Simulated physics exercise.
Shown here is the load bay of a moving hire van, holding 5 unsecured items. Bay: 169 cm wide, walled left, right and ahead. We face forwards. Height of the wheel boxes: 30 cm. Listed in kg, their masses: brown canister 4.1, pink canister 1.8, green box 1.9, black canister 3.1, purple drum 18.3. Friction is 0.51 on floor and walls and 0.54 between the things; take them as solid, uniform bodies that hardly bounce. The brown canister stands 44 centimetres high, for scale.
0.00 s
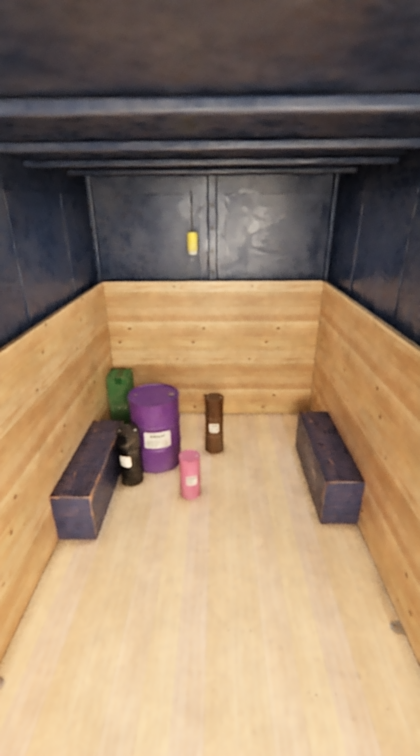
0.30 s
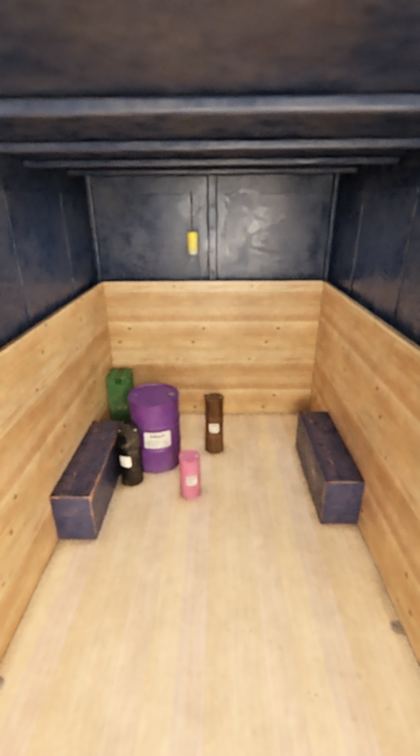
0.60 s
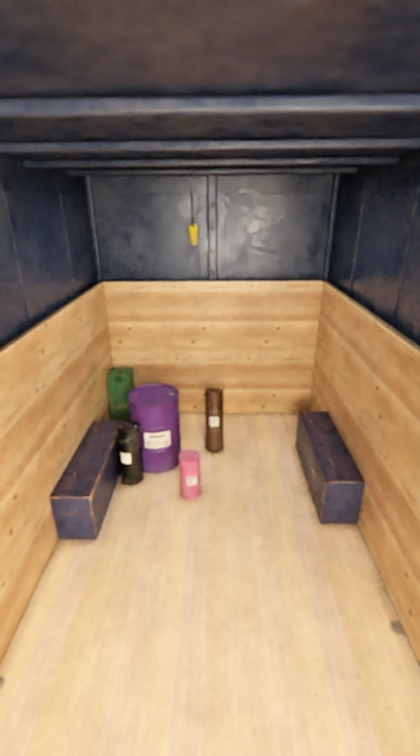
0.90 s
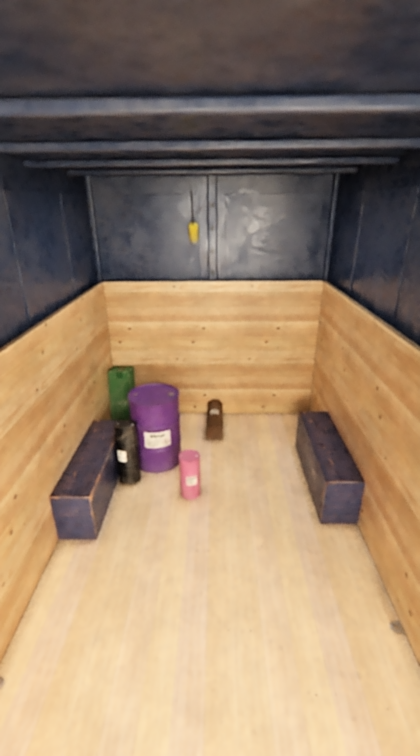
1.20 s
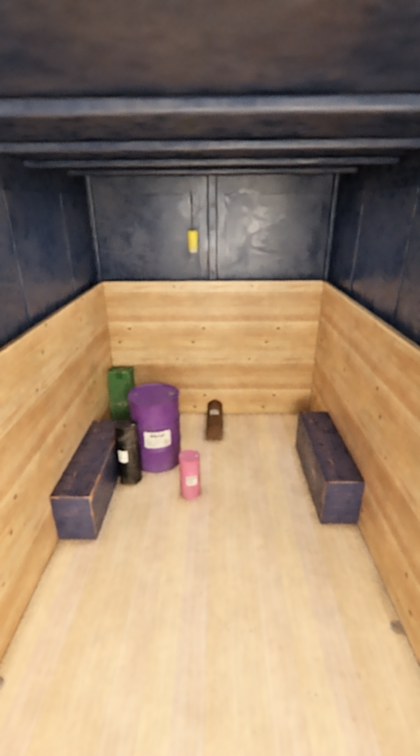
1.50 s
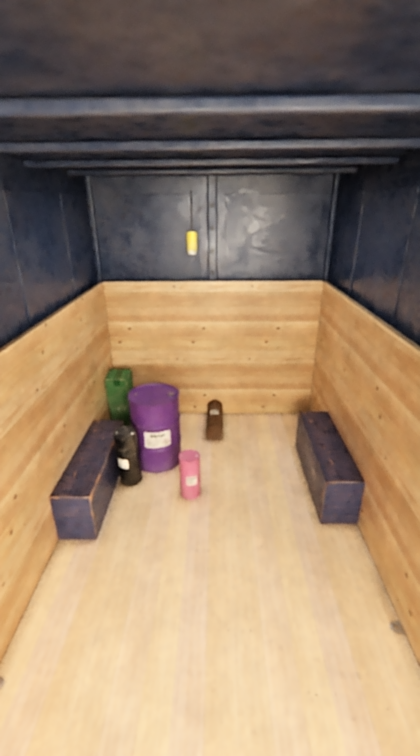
In a van's load bay, the brown canister tips over backwards and lies still.
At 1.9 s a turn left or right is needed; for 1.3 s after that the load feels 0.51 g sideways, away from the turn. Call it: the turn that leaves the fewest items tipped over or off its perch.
It is the right turn.
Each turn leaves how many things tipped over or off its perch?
With a left turn it's 4; with a right turn it's 2.
Turning left. At 2.60 s, push 0.51 g right; brown canister on its side near (266, 419); pink canister 46° off upright near (210, 477); black canister 71° off upright.
After 2.80 s, push 0.51 g right; brown canister on its side near (301, 419); pink canister on its side near (250, 491); green box on its side.
In the end (5.0 s), toppled in the load bay, brown canister, pink canister, green box and black canister; the last one under 15 cm from the start. In the last view, brown canister near (307, 419), pink canister near (287, 489).
Turning right instead, brown canister and pink canister tipped over or off its perch, 2 of 5 in all.
